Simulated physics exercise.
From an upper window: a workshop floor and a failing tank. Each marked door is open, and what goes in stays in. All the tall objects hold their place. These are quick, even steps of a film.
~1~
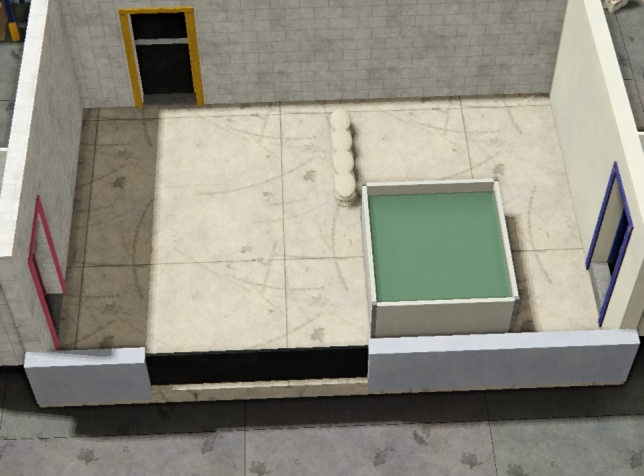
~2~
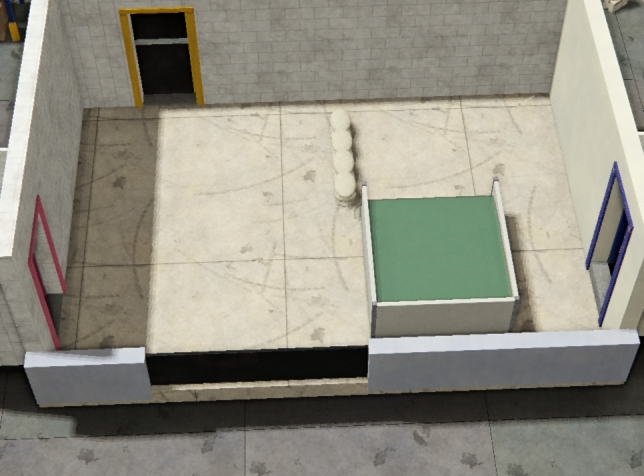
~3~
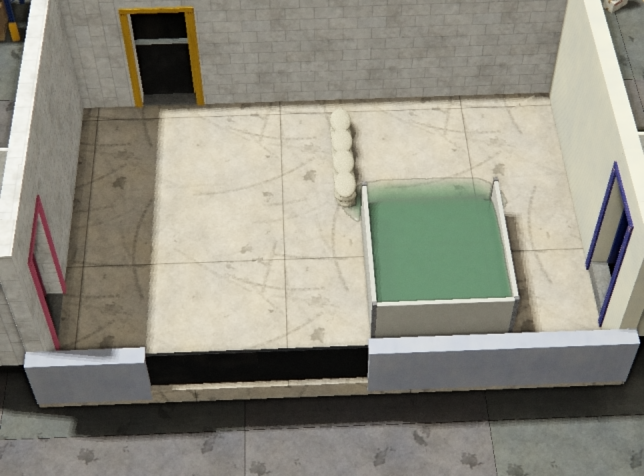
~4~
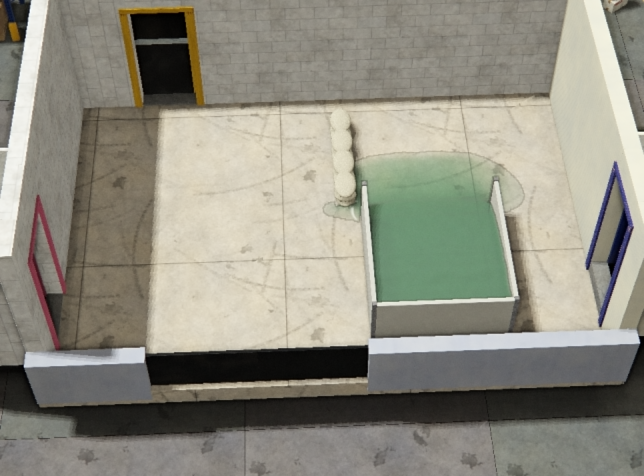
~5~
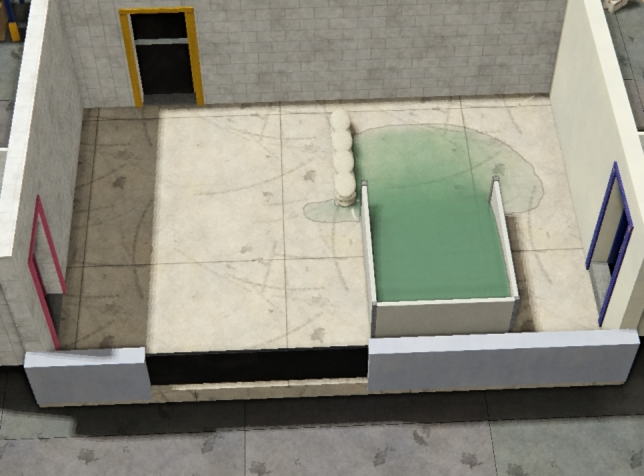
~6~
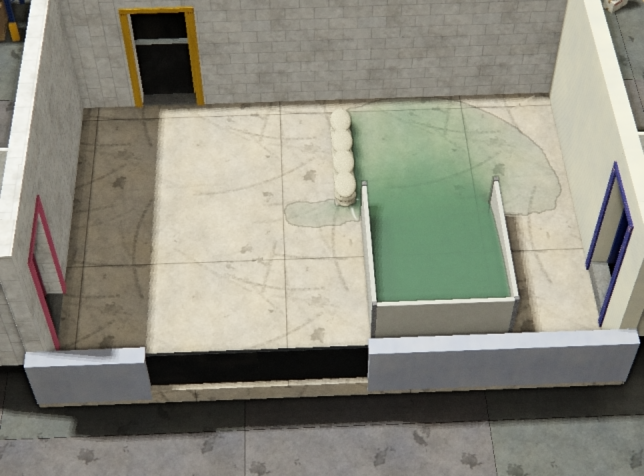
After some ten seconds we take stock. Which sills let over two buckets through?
The yellow door admits no more than that; the blue door admits no more than that; the pink door lets in a lot.
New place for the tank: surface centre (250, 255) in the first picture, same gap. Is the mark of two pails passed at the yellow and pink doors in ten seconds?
Then: Yellow passes that mark; pink floods.
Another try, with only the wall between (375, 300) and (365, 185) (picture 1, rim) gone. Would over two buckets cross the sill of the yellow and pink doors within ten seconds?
Yellow door is over, pink door floods.
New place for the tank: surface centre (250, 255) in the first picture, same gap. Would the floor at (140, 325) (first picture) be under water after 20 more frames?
Verdict: Clear.
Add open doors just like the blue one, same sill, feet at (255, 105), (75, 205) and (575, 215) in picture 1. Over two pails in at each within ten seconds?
In that order: Holds, lets less in, stays under.
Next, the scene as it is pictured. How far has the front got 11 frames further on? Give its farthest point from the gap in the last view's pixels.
Near (161, 106).
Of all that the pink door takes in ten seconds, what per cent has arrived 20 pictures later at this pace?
Near 0 in a hundred.
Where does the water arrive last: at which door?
That is the one in pink.
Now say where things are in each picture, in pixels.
The first picture shows the water tank at (437, 243) is whole and still.
In the second picture, the front is at (358, 217), out from the gap on the water tank's far side.
In the third picture, the front is at a hidden place, out from the gap on the water tank's far side.
In the fourth picture, water pours out on the water tank's far side and has run to (507, 176).
In the fifth picture, the front is at (352, 140), out from the gap on the water tank's far side.
In the sixth picture, the front is at (381, 104), out from the gap on the water tank's far side.
A moment on, water covers 25 % of the floor; the yellow door not reached, the blue door not reached, the pink door not reached.
Next, water covers 30 % of the floor; the yellow door wet at the sill, nothing in, the blue door not reached, the pink door not reached.
Then, water covers 55 % of the floor; the yellow door wet at the sill, nothing in, the blue door wet at the sill, nothing in, the pink door not reached.
Later, water covers 80 % of the floor; the yellow door wet at the sill, nothing in, the blue door under two buckets in, the pink door wet at the sill, nothing in.
In the end, water covers 95 % of the floor; the yellow door under two buckets in, the blue door under two buckets in, the pink door over two buckets in.
